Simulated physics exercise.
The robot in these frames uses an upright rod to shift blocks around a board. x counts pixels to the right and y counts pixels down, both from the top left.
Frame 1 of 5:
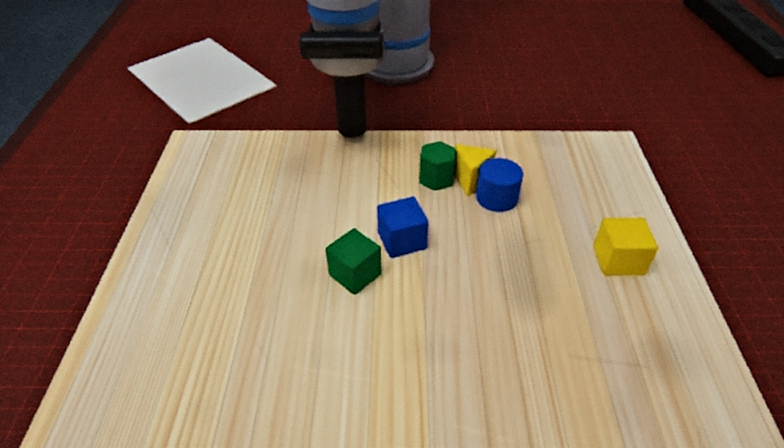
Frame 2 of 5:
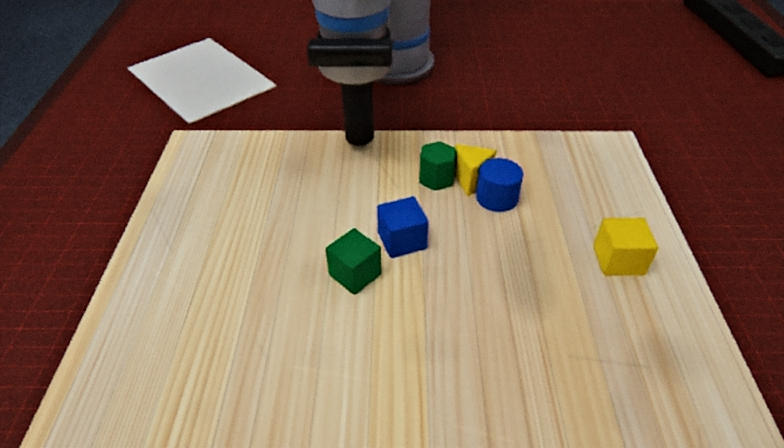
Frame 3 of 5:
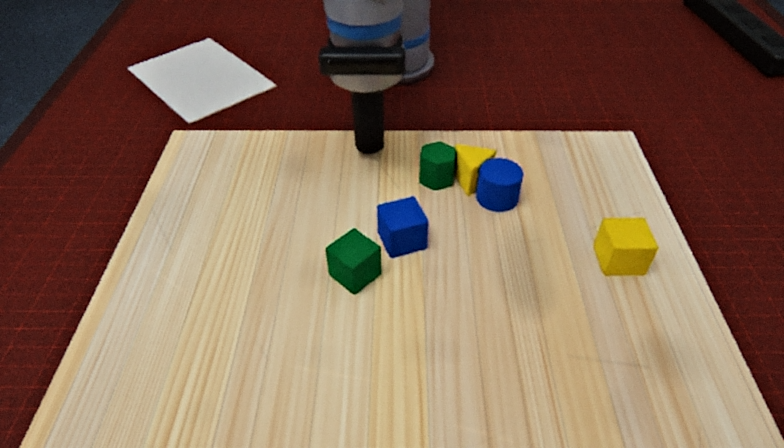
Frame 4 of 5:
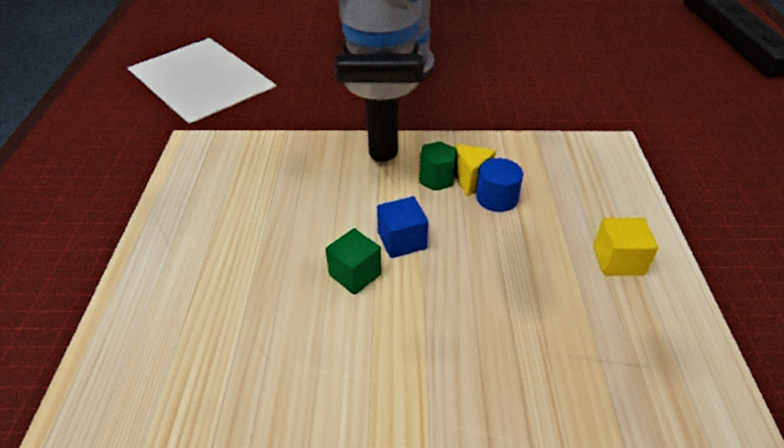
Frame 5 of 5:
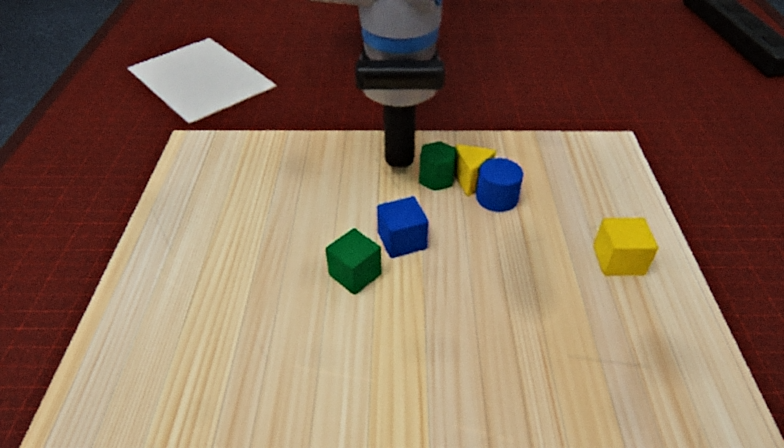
On a pale wooden board with six small green, blue and yellow blocks, a robot arm slid its black upright rod rightward and slightly nearer, close to the green six-sided block, while every block stayed still.
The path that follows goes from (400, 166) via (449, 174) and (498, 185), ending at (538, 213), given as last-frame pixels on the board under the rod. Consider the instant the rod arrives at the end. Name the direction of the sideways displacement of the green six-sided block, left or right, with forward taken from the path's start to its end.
Sideways, to the left.
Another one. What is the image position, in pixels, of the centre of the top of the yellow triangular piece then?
The centre of its top face lies at (571, 153).
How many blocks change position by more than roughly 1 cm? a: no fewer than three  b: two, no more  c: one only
It's a.
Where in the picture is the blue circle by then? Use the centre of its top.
I expect it at (576, 208).
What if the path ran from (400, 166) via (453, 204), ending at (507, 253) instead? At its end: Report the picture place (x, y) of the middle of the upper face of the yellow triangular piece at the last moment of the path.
By then it is at (502, 149).
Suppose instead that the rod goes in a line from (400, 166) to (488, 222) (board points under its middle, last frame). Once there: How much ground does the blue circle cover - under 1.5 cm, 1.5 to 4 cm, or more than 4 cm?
The answer is 1.5 to 4 cm.
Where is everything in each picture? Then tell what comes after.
The first picture shows tip of the rod (352, 130), middles of tops, green six-sided block (438, 152), yellow triangular piece (474, 154), blue circle (502, 171), yellow square block (630, 232).
The second picture shows rod (360, 137), nothing pushed.
The third picture shows rod (370, 145), nothing pushed.
The fourth picture shows rod (383, 152), nothing pushed.
The fifth picture shows rod (400, 159), green six-sided block (438, 152), yellow triangular piece (474, 154), blue circle (502, 171), yellow square block (630, 232).
What follows on the original path. One third of the way, rod (450, 166); green six-sided block (485, 157), turned 10° anticlockwise; yellow triangular piece (514, 153), turned 15° clockwise; blue circle (523, 178).
Two thirds of the way, rod (500, 178); green six-sided block (539, 166), turned 25° anticlockwise; yellow triangular piece (563, 154), turned 20° anticlockwise; blue circle (556, 194).
At the end, rod (540, 206); green six-sided block (573, 175), turned 90° anticlockwise; yellow triangular piece (571, 153), turned 40° anticlockwise; blue circle (576, 208); yellow square block unmoved.
